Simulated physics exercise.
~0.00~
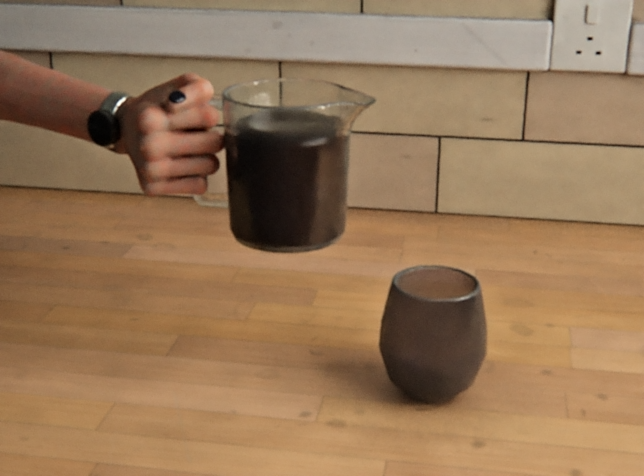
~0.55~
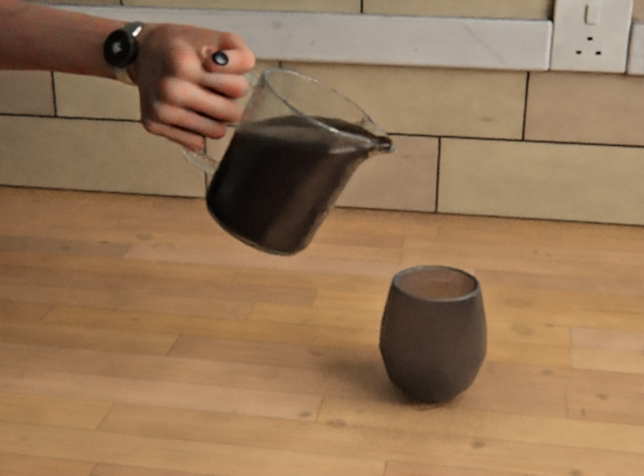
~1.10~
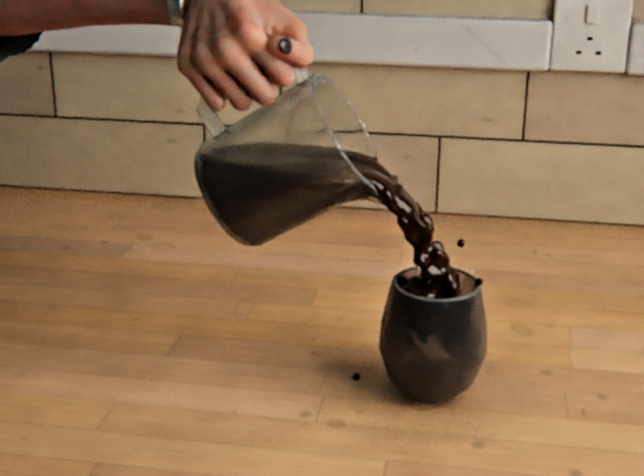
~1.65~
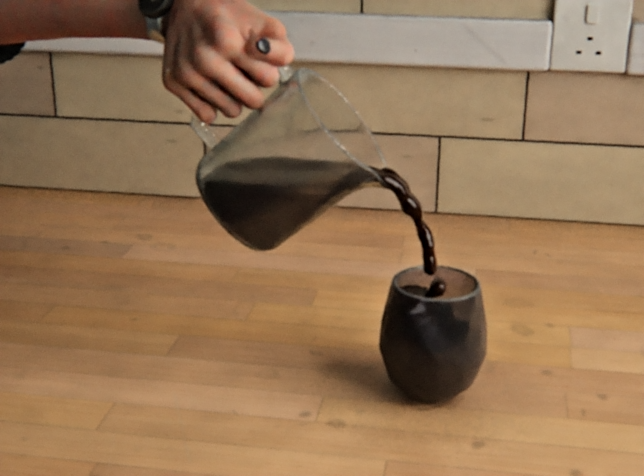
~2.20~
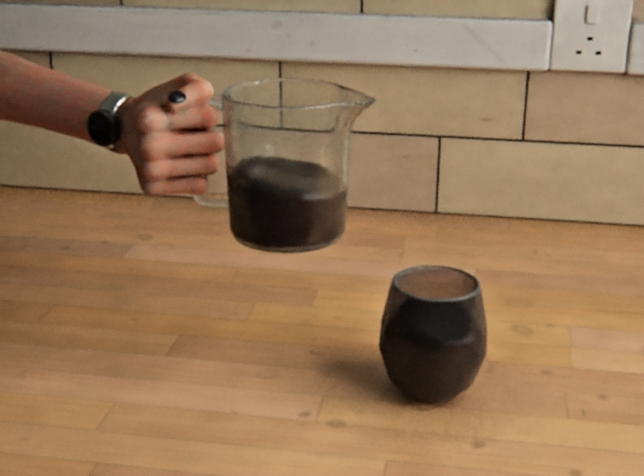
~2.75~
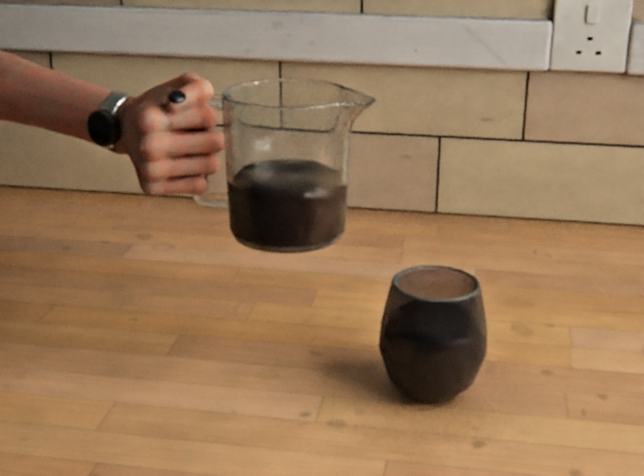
A hand wearing a dark watch and a ring holds a clear glass pitcher of dark coffee above a wooden counter, seen from the front and slightly above. A dark grey stemless glass stands below to the right, with pale wall tiles and a white socket behind. The hand tips the pitcher steeply to the right, and coffee streams from its spout into the glass, with a few drops flying loose. The stream thins as the pitcher begins to tilt back. Finally the pitcher is upright again, roughly half full, and the glass below looks darker with coffee.
